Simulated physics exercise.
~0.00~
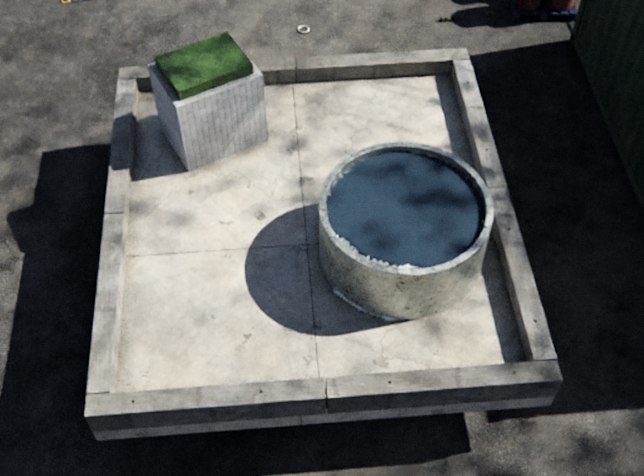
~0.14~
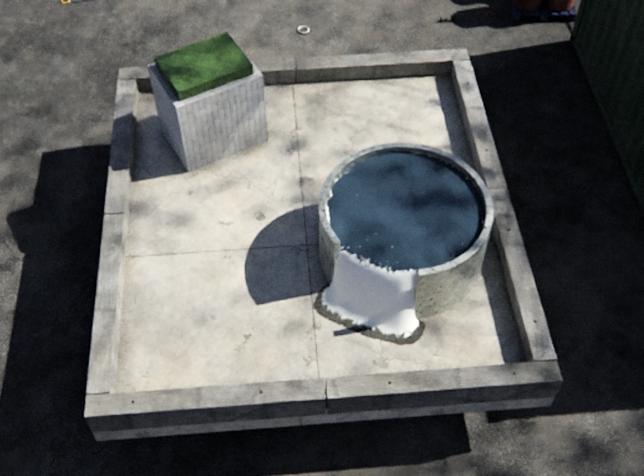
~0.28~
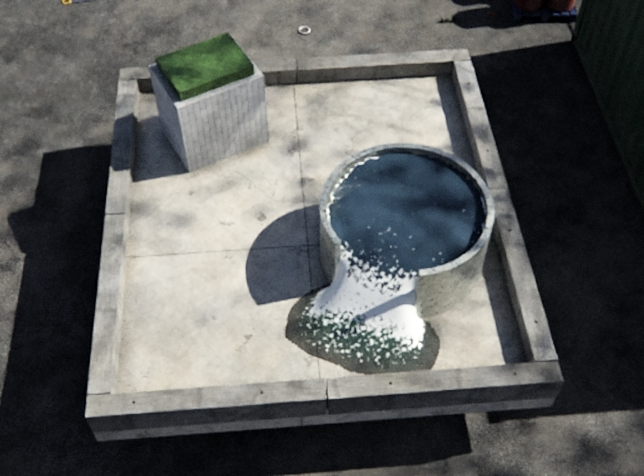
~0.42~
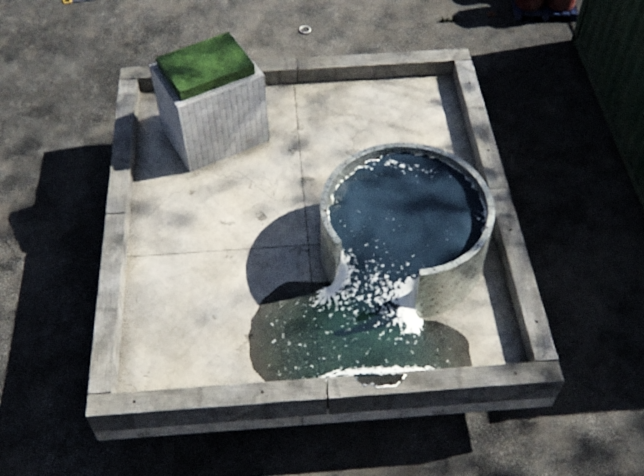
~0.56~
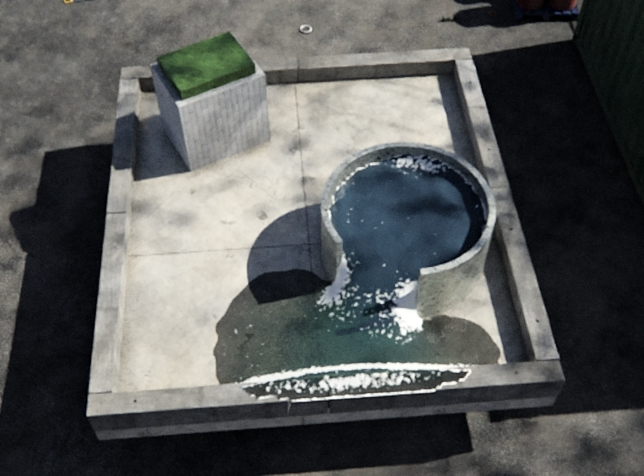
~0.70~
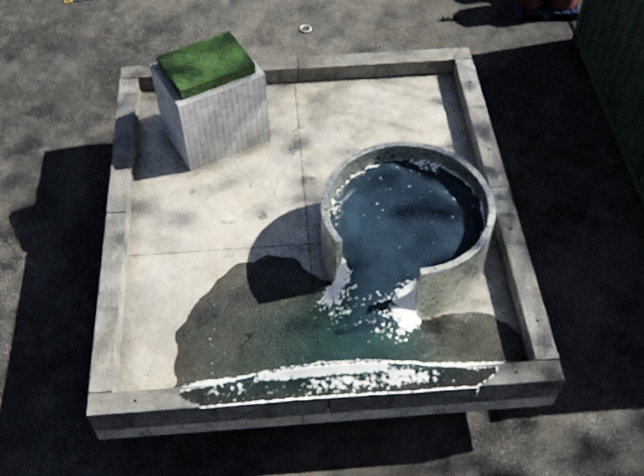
Round concrete pool losing part of its near side, water pouring through the gap and spreading along the near wall.
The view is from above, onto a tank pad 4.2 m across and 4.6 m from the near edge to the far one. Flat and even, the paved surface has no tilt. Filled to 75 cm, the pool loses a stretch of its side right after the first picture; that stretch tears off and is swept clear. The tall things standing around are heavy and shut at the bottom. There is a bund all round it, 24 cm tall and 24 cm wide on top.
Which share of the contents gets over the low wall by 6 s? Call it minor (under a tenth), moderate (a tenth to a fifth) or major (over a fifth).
Moderate.
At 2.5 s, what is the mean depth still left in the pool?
26 cm.
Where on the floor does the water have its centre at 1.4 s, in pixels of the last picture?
The water's centre is around (357, 298).
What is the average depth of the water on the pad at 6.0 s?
The mean depth is around 8 cm.
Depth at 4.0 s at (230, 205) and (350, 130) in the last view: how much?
3 and 2 cm, respectively.
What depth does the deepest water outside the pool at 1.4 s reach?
Depth max: Approx. 48 cm.
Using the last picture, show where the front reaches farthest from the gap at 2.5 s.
Roughly at pixel (141, 114).
After 1.1 s water covers 25 % of the floor and is deepest (50 cm) near (370, 383); 2 % is over the wall.
After 1.4 s water covers 30 % of the floor and is deepest (48 cm) near (121, 370); 5 % is over the wall.
After 2.5 s water covers 45 % of the floor and is deepest (34 cm) near (119, 401); 14 % is over the wall.
After 4.0 s water covers 70 % of the floor and is deepest (20 cm) near (142, 95); 15 % is over the wall.
After 6.0 s water covers 80 % of the floor and is deepest (17 cm) near (142, 95); 15 % is over the wall.
